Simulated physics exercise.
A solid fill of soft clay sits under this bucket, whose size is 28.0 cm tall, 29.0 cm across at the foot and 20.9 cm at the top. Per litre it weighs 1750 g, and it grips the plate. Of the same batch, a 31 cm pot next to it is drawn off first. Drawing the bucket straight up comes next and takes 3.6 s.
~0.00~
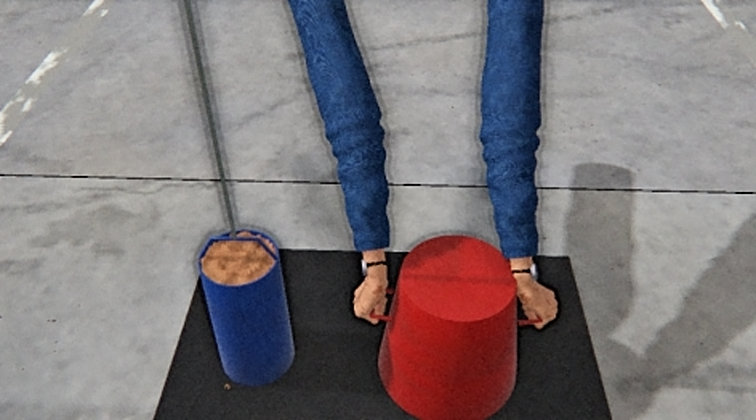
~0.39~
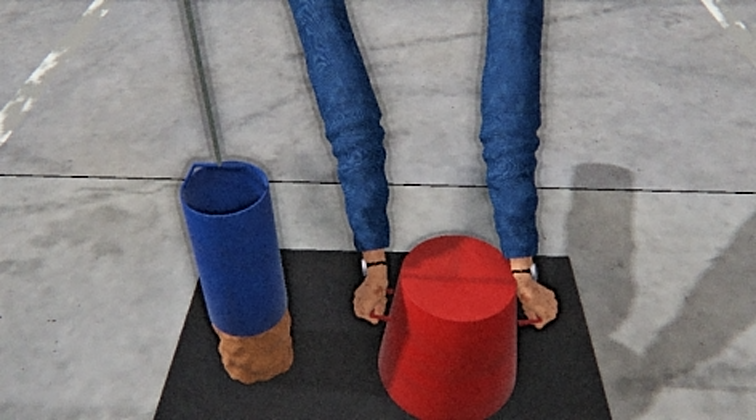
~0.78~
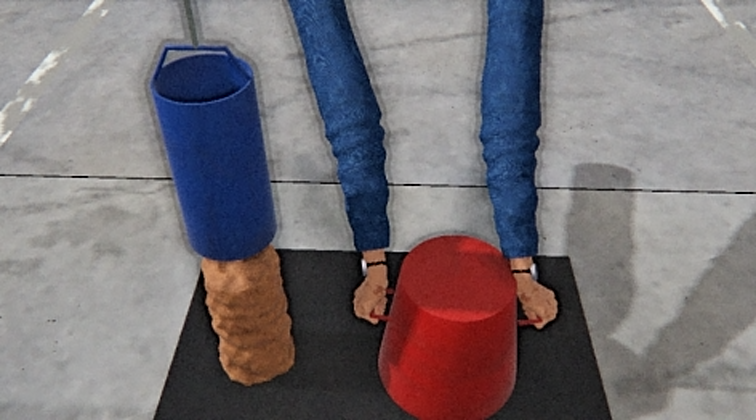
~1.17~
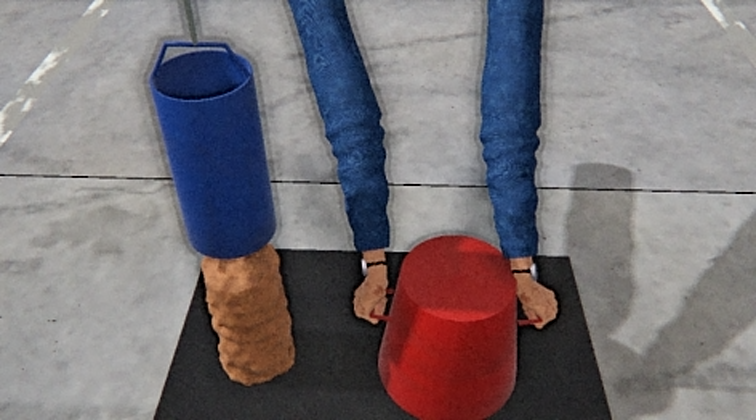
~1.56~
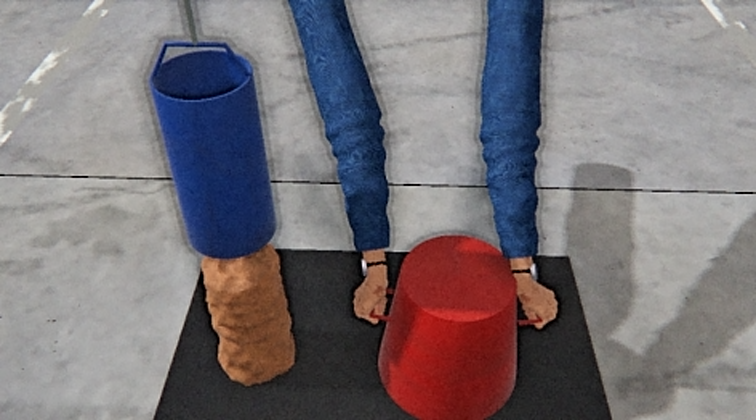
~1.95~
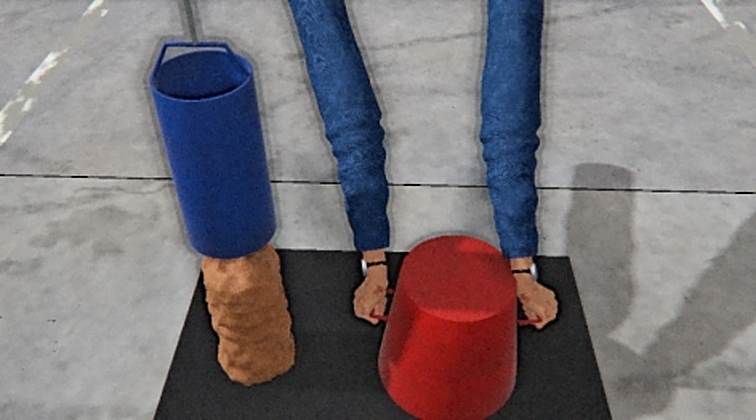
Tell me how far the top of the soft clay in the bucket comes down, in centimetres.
It comes down by some 0 cm.
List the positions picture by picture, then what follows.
Middle of the pot's mouth at (239, 258), still down; middle of the bucket's top at (458, 276), not yet moved, in the first frame.
Middle of the pot's mouth at (225, 189), raised 17 cm; middle of the bucket's top at (458, 276), not yet moved, in the second frame.
Middle of the pot's mouth at (203, 79), raised 38 cm; what the pot left 30 cm high and 15 cm wide, top at (239, 261); middle of the bucket's top at (458, 276), not yet moved, in the third frame.
Middle of the pot's mouth at (202, 76), raised 39 cm; what the pot left 30 cm high and 15 cm wide, top at (240, 261); middle of the bucket's top at (458, 276), not yet moved, in the fourth frame.
Middle of the pot's mouth at (202, 76), raised 39 cm; what the pot left 30 cm high and 15 cm wide, top at (240, 262); middle of the bucket's top at (458, 276), not yet moved, in the fifth frame.
Middle of the pot's mouth at (202, 76), raised 39 cm; what the pot left 30 cm high and 15 cm wide, top at (240, 262); middle of the bucket's top at (458, 276), not yet moved, in the sixth frame.
After 2.8 s, the bucket is up 6.0 cm; the soft clay has come down 0.1 cm to 28 cm and is 29 cm wide.
After 3.7 s, the bucket is up 17 cm; the soft clay has come down 0.1 cm to 28 cm and is 29 cm wide.
After 4.6 s, the bucket is up 28 cm; the soft clay has come down 0.1 cm to 28 cm and is 29 cm wide.
After 5.7 s, the bucket is clear; the soft clay has come down 0.1 cm to 28 cm and is 29 cm wide.
After 6.3 s, at rest, the bucket is clear; the soft clay has come down 0.1 cm to 28 cm and is 29 cm wide.
